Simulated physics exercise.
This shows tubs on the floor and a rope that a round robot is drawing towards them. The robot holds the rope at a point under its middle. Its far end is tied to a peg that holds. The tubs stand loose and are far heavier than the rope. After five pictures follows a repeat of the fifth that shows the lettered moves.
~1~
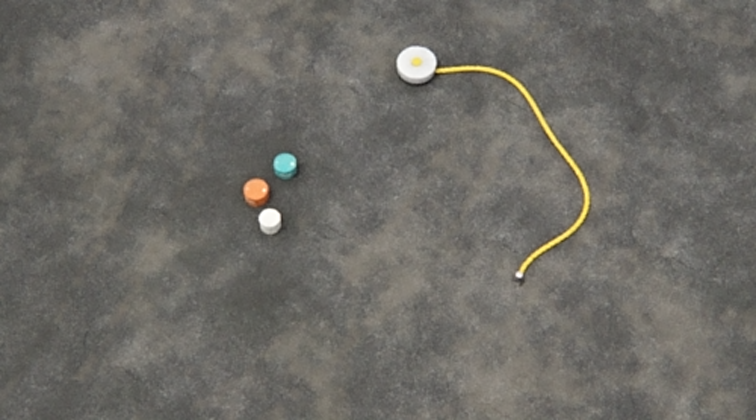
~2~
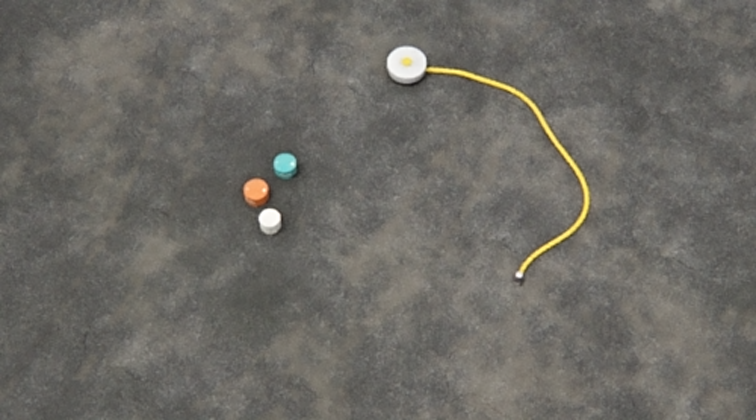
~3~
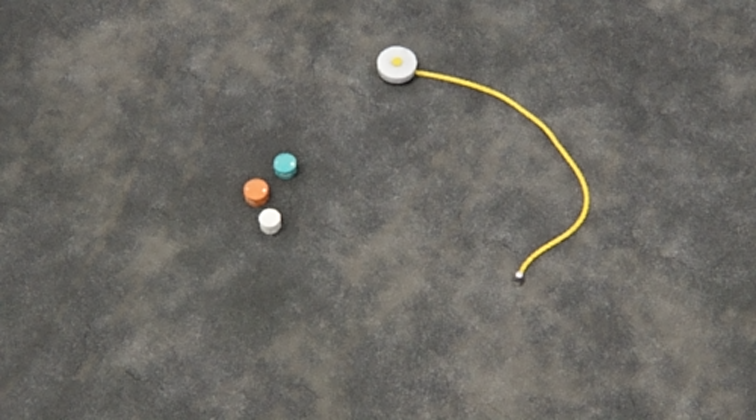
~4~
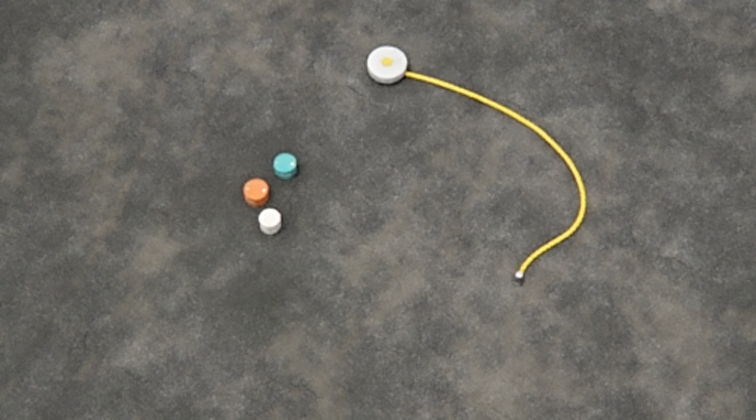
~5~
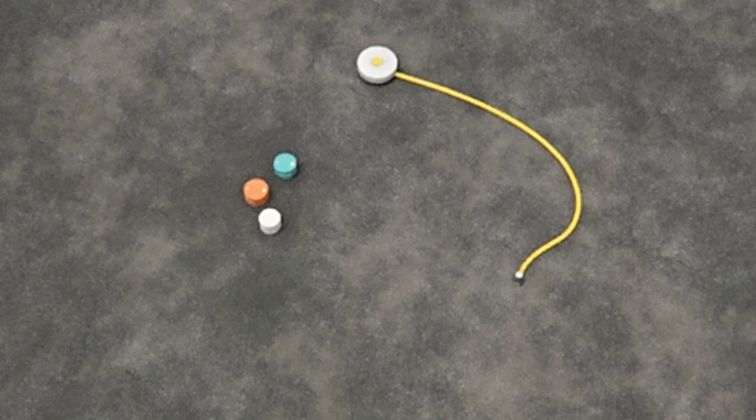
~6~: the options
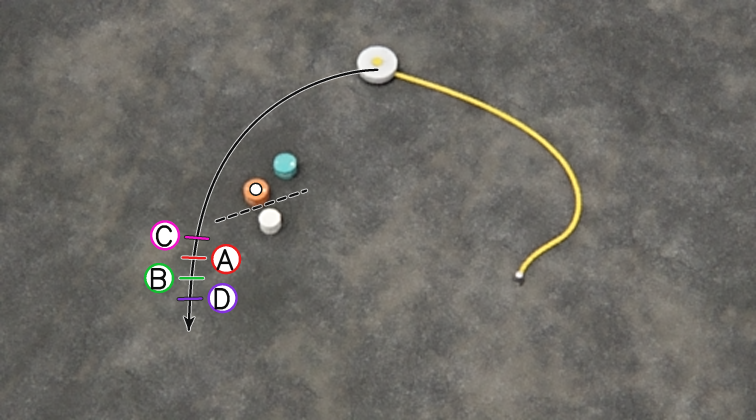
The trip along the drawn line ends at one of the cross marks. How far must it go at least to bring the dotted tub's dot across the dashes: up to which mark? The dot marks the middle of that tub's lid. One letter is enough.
D is the first stop that does it.
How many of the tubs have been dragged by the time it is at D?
Three.
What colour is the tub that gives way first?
The turquoise one.
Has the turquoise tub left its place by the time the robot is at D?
By then, yes.
On the marked copy, A at (194, 258); B at (192, 278); C at (197, 238); D at (190, 299); the dashed line at (262, 206); the route from (377, 70) via (228, 156) to (189, 330); the white dot at (256, 189).
Taking D. A third of the way, robot (268, 106); orange tub (256, 193).
Two thirds of the way, robot (206, 197); orange tub (256, 193).
When it is over, robot (189, 296); white tub (274, 231); turquoise tub (287, 214); orange tub (263, 214); the dot on the orange tub is over the dashed line.
As for the rest, A leaves the dotted tub short, at (257, 193); B leaves the dotted tub short, at (262, 206); C leaves the dotted tub short, at (256, 193).
